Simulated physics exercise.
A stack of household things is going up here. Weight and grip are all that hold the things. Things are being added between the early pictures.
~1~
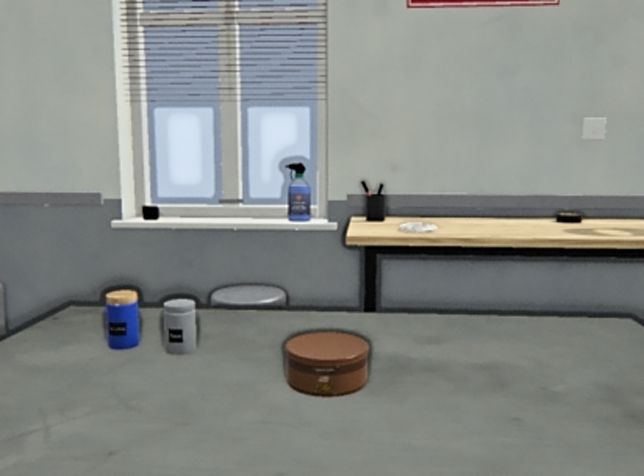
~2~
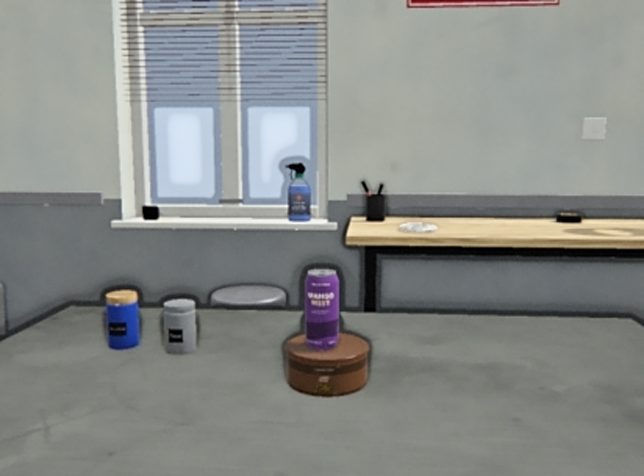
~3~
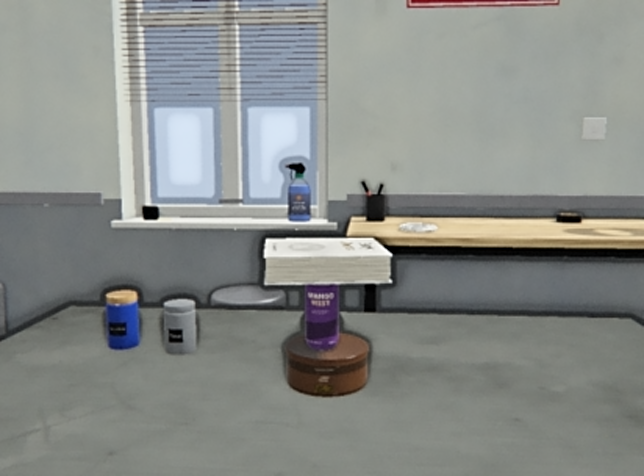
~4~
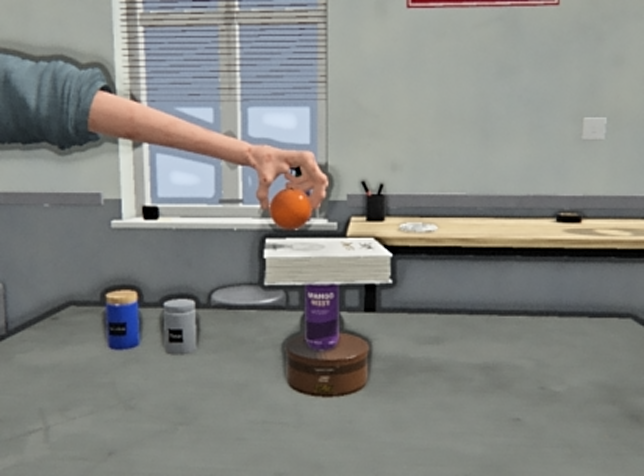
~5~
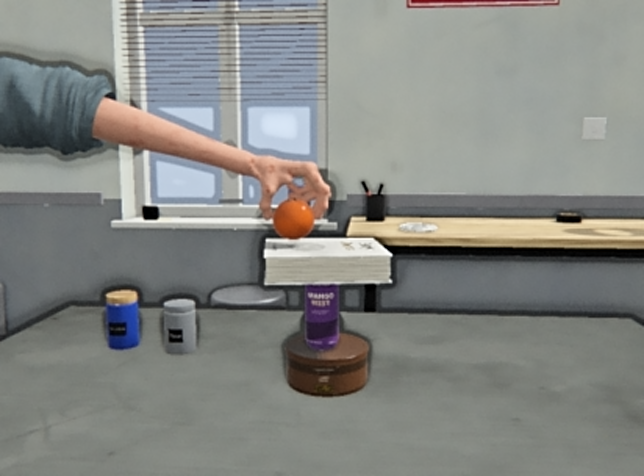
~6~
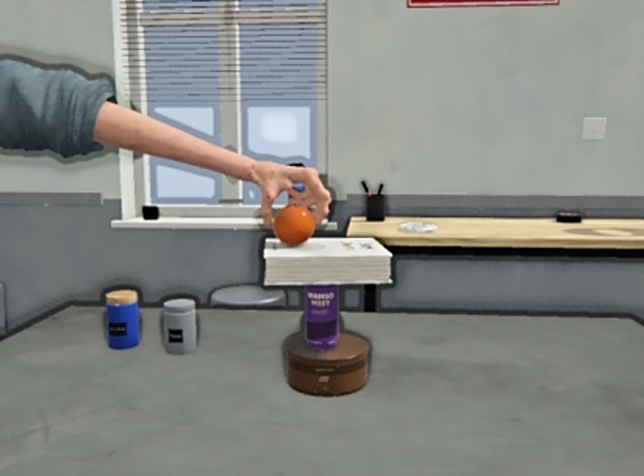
A hand lowered an orange tomato onto the left part of a thick white book, which had appeared on top of a purple can that had shown up on a brown tub, and kept hold of it.
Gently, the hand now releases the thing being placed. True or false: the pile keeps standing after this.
True.
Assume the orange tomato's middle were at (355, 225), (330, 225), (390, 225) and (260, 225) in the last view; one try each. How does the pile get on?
The pile does not fall on try one, does not fall on try two, goes down on try three and goes down on try four.
Then, 0.20 s past the last view, nothing moves.
Then, 0.40 s past the last view, orange tomato resting near (294, 226).
Finally, all 6 still in place. Final places as the last picture's camera would see them, orange tomato near (294, 226). The pile holds.
